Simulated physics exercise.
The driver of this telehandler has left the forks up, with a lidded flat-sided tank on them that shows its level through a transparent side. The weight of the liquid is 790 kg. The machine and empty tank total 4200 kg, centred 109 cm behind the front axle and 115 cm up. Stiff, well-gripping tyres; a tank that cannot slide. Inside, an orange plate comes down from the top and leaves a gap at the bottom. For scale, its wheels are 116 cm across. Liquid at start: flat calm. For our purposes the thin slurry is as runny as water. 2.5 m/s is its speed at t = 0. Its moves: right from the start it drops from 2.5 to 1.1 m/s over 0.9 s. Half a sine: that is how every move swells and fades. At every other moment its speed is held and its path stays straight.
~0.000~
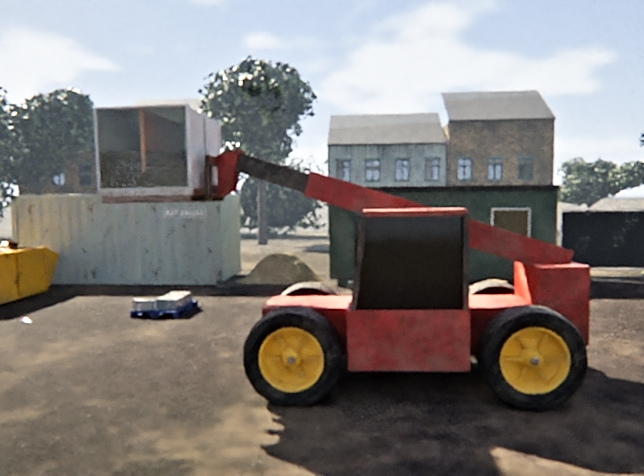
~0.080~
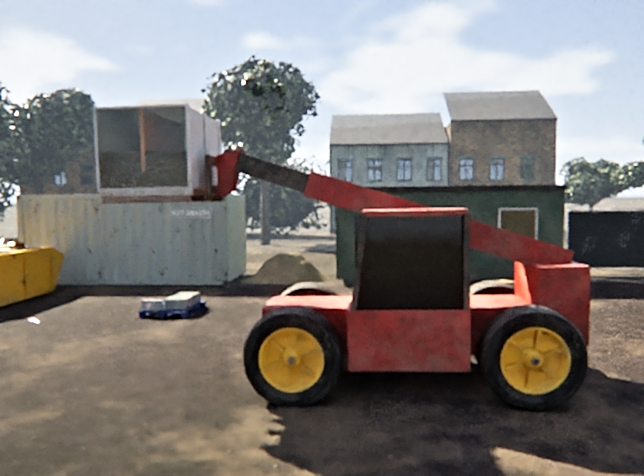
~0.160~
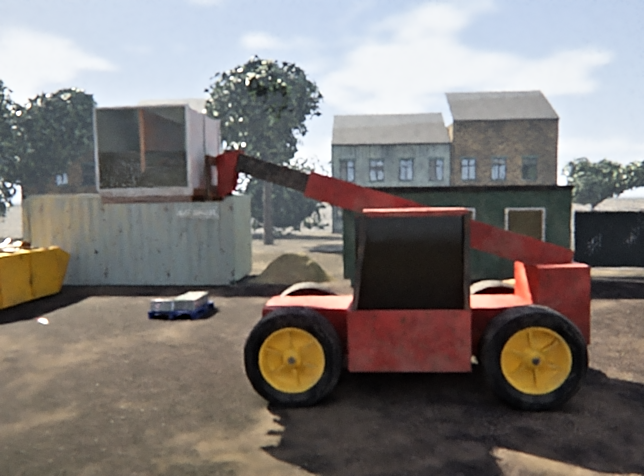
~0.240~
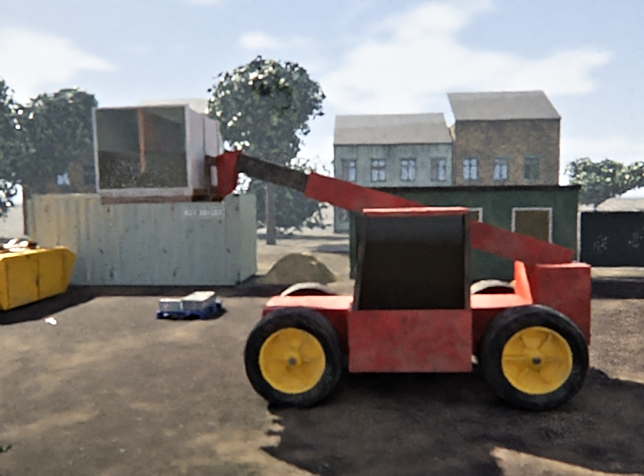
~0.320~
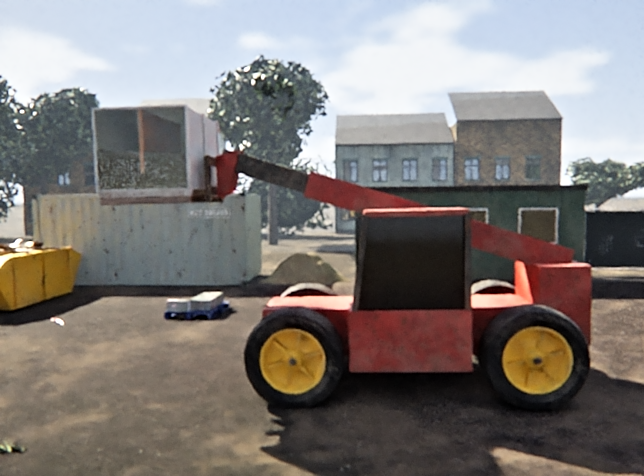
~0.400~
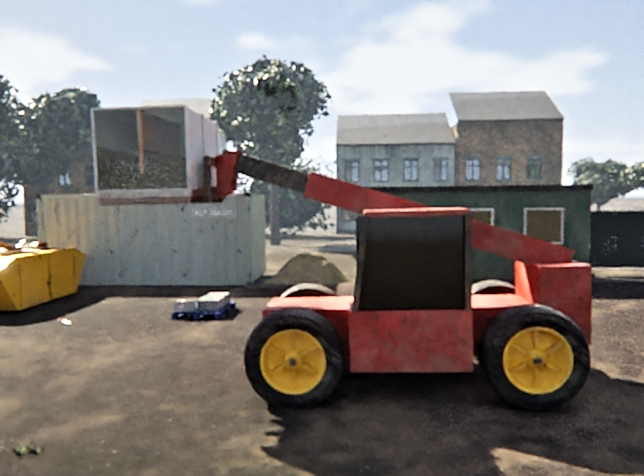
A red telehandler held a clear-sided tank up high at the left while the background, with its yellow skip and pale container, slid slowly to the right, and the liquid inside tilted slightly.
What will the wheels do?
The result will be no lift at all.
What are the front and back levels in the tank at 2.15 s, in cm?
The level sits near 42 cm in front and near 44 cm behind.
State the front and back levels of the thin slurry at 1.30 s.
Front level 42 cm, back level 42 cm.
By 0.50 s the lean is 0°, wheels down; the liquid stands 34 cm at the back and 50 cm at the front.
By 1.30 s the lean is 0°, wheels down; the liquid stands 43 cm at the back and 42 cm at the front.
By 2.15 s the lean is 0°, wheels down; the liquid stands 44 cm at the back and 41 cm at the front.
By 3.88 s no wheel has left the ground; at worst the lighter axle bore 5 per cent of the weight.
